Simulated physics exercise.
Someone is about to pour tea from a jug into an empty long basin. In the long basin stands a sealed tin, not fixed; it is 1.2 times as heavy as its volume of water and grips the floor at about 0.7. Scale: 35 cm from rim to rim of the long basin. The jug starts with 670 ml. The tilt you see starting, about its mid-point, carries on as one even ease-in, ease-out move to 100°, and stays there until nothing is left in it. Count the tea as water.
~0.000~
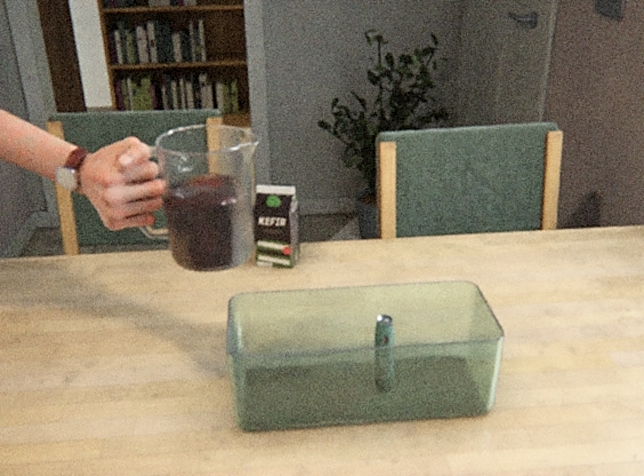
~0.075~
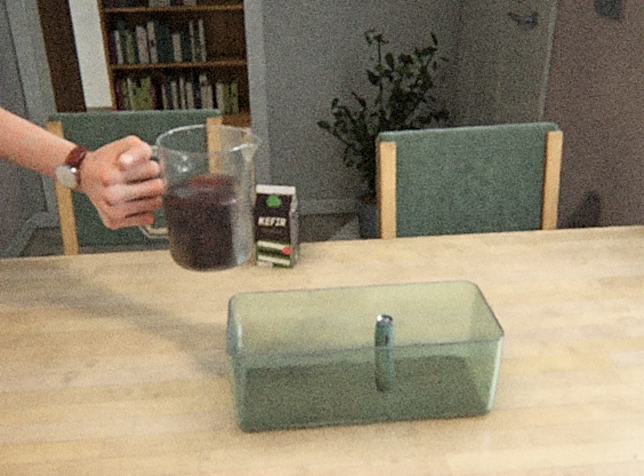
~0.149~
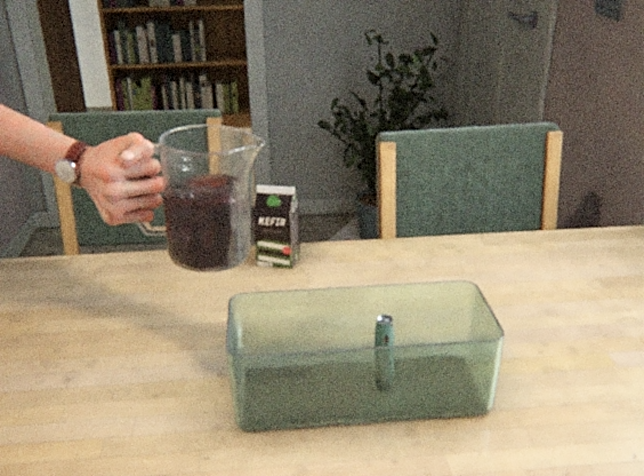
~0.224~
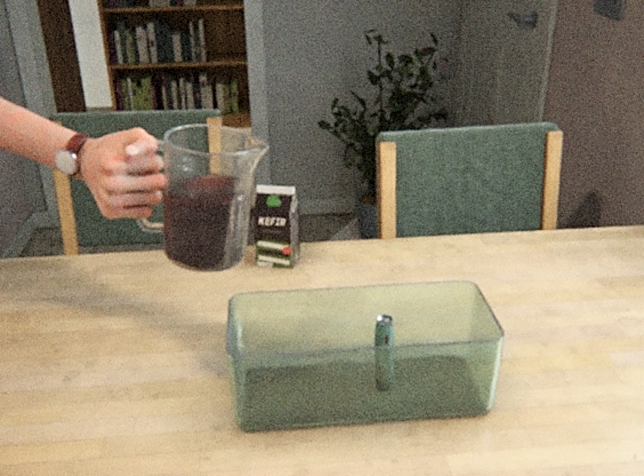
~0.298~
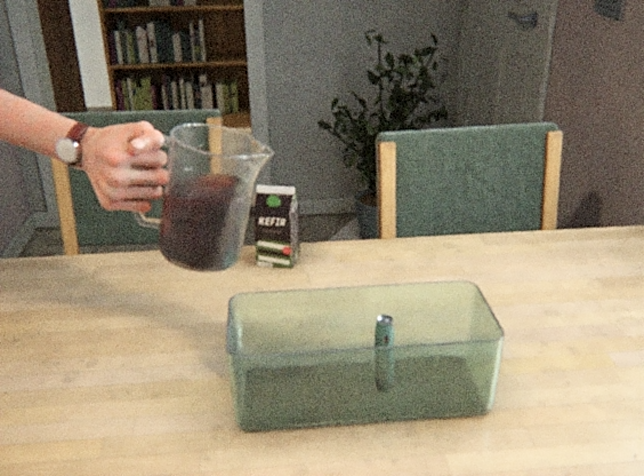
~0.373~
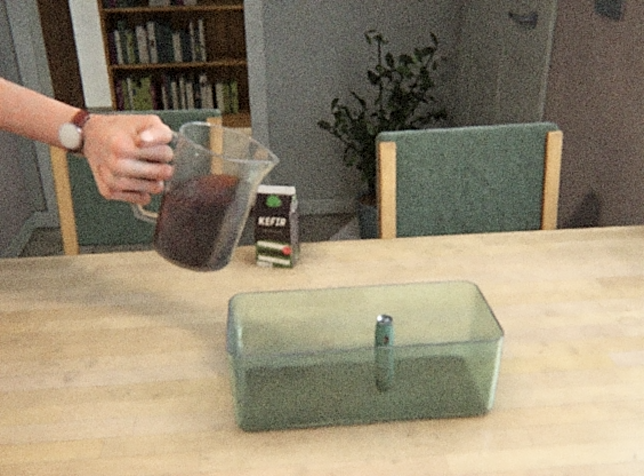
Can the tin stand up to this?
The tin keeps standing.
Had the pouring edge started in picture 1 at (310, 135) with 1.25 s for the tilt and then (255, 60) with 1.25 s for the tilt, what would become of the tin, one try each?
First it goes over; then it topples.
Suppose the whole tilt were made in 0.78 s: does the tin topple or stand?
The tin keeps standing.
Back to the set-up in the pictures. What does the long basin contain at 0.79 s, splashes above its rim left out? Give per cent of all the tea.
Near 0 in a hundred.
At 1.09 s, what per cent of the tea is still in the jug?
Near 48 in a hundred.
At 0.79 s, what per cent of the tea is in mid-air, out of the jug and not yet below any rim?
Some 4 per cent.
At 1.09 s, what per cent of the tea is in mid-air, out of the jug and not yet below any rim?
About 26 per cent.
Then, 0.79 s in, the tilt is 70° and 96 per cent is still to pour; the tin stands where it began.
Then, 1.09 s in, the tilt is 96° and 49 per cent is still to pour; the tin stands where it began.
Then, 1.41 s in, the tilt is 100° and 10 per cent is still to pour; the tin stands where it began.
Then, 1.75 s in, the tilt is 100° and 1 per cent is still to pour; the tin stands where it began.
Finally, the tin stands where it began.
